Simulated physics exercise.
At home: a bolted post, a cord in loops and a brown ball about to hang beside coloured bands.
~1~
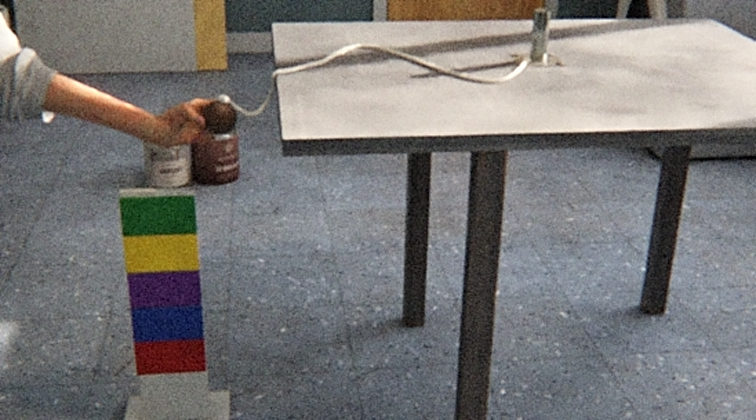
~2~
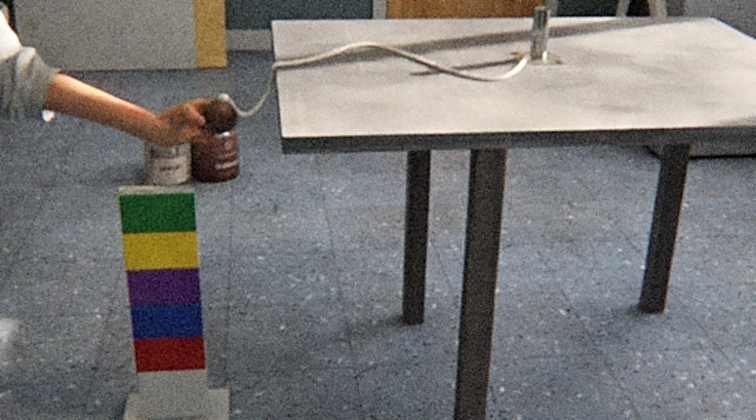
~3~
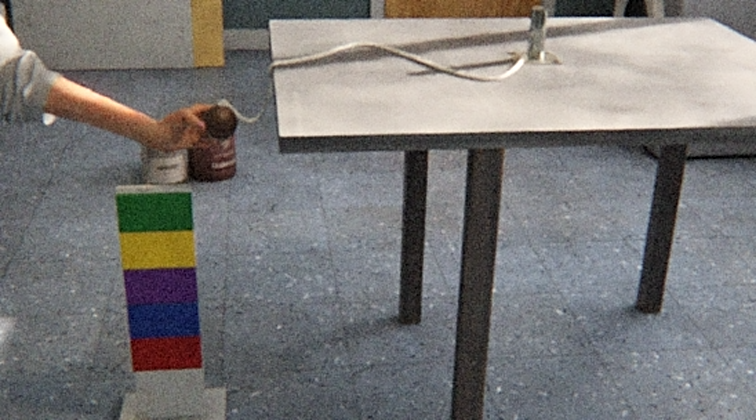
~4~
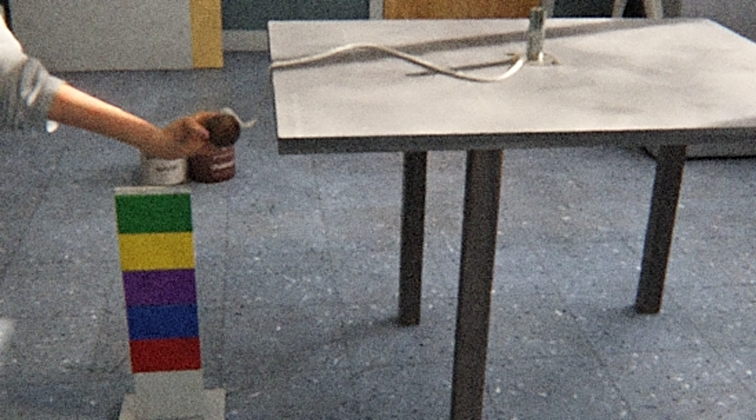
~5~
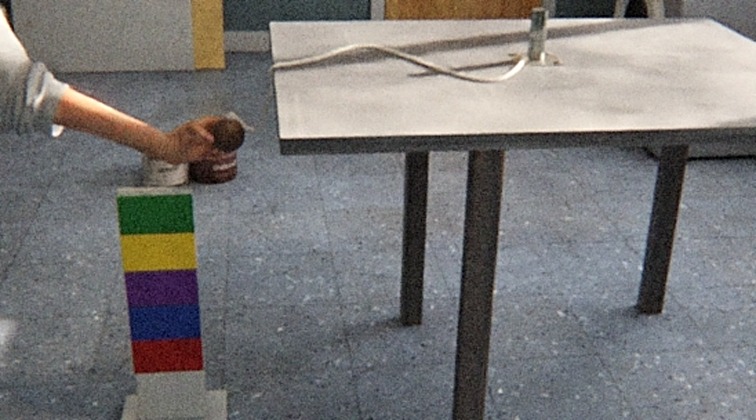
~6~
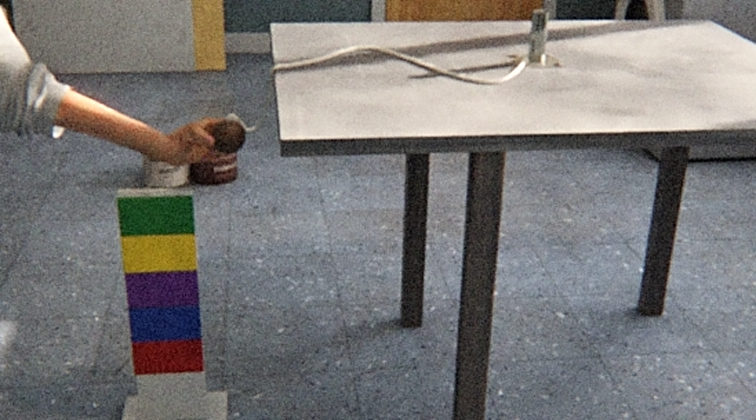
On a tiled floor by a grey table, a hand holding a corded brown ball above coloured bands, lowering it slightly.
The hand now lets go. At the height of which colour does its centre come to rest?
The cord holds its middle at blue.
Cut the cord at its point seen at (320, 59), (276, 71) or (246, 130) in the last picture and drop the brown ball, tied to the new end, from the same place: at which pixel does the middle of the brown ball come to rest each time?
The places are (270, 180), (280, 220) and (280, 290).
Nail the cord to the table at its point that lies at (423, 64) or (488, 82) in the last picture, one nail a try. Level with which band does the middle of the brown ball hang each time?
It would be yellow; purple.
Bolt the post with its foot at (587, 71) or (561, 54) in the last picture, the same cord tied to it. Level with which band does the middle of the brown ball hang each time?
Try by try: Purple; purple.
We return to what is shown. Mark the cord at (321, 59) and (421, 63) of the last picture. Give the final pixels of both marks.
The first at (277, 153), the second at (349, 71).
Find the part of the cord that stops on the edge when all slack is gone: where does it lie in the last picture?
It lies at about (371, 48).
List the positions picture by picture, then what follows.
Brown ball (219, 118); green (158, 217); yellow (162, 254); purple (165, 290); blue (168, 325); red (170, 358), in the first picture.
Brown ball (220, 117); cord through (518, 69) (456, 73) (399, 52) (339, 51) (275, 73), in the second picture.
Brown ball (220, 123), in the third picture.
Brown ball (223, 130); cord through (514, 70) (453, 74) (396, 53) (334, 52) (270, 76), in the fourth picture.
Brown ball (228, 135), in the fifth picture.
Brown ball (229, 137); cord through (516, 72) (455, 76) (398, 55) (337, 54) (273, 79), in the sixth picture.
A little later, ball near (310, 292); level with blue.
Next, ball near (265, 311); level with blue.
When it is over, ball near (283, 311); level with blue. At blue.
